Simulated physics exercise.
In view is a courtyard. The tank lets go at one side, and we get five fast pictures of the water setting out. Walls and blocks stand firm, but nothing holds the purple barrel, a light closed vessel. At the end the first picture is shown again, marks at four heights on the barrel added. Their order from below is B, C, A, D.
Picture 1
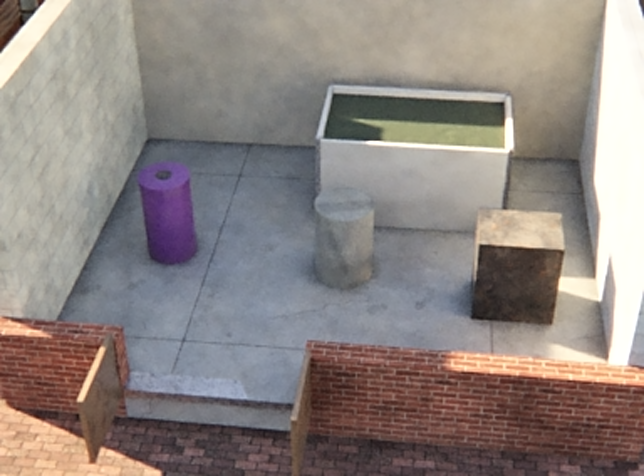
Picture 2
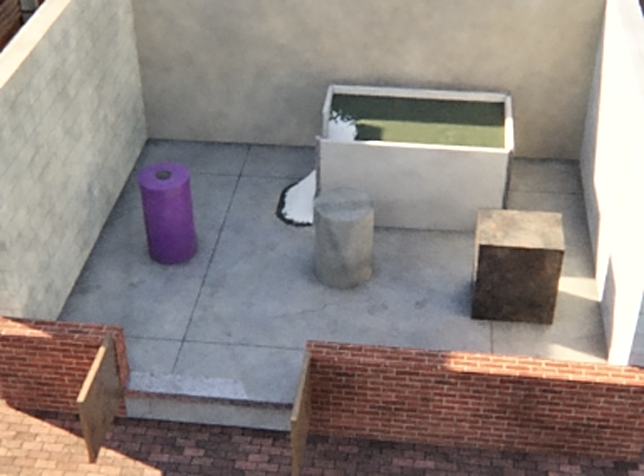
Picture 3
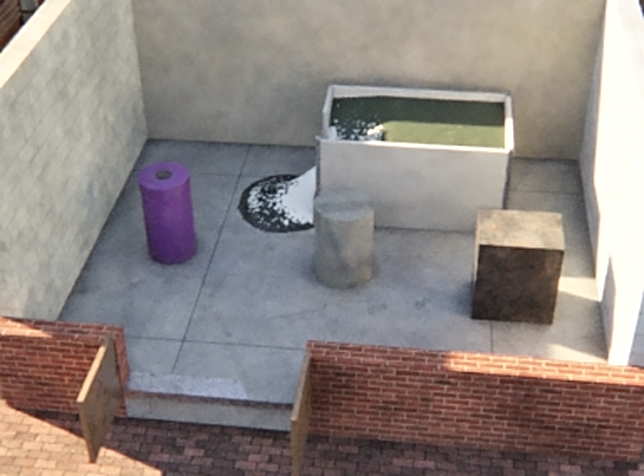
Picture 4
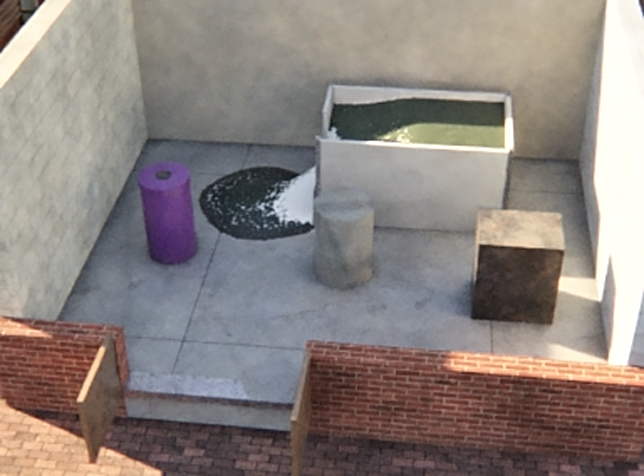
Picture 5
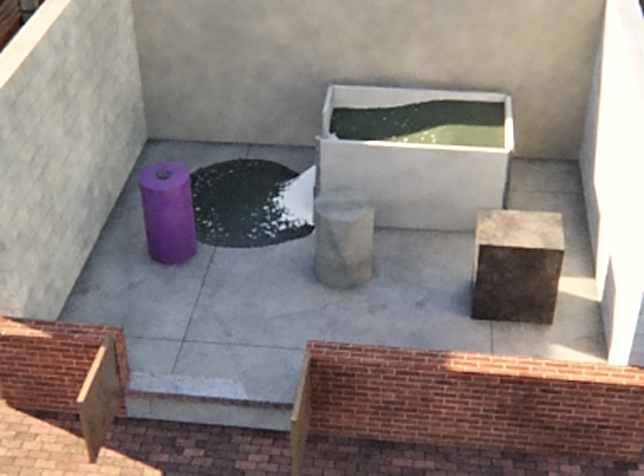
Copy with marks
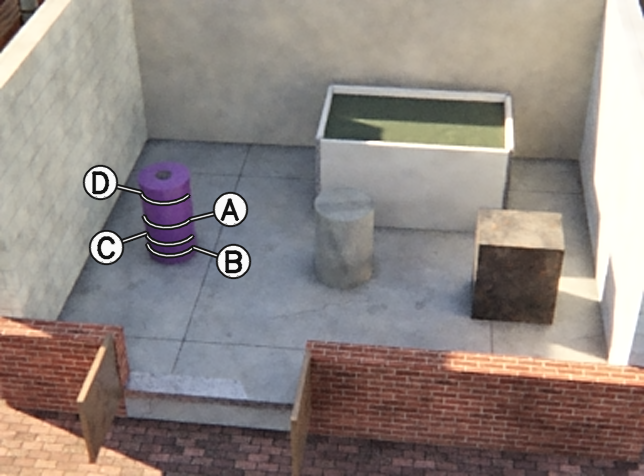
Water pouring from the left end of a white tank in a walled courtyard, spreading leftward across the paving towards a purple barrel.
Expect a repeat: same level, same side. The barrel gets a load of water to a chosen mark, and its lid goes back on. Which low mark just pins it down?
A is the one.
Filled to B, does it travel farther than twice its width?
Yes.
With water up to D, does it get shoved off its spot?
No, that is safe.
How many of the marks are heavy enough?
Two of them.
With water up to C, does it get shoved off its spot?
Yes, that goes wrong.
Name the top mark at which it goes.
Mark C.
In white, A at (163, 227); B at (166, 255); C at (165, 244); D at (160, 203); from the bottom up B, C, A, D.
For mark A, it does not move.
For mark B, it is pushed about 5 times its own width away.
For mark C, it is pushed about twice its own width away.
For mark D, it does not move.
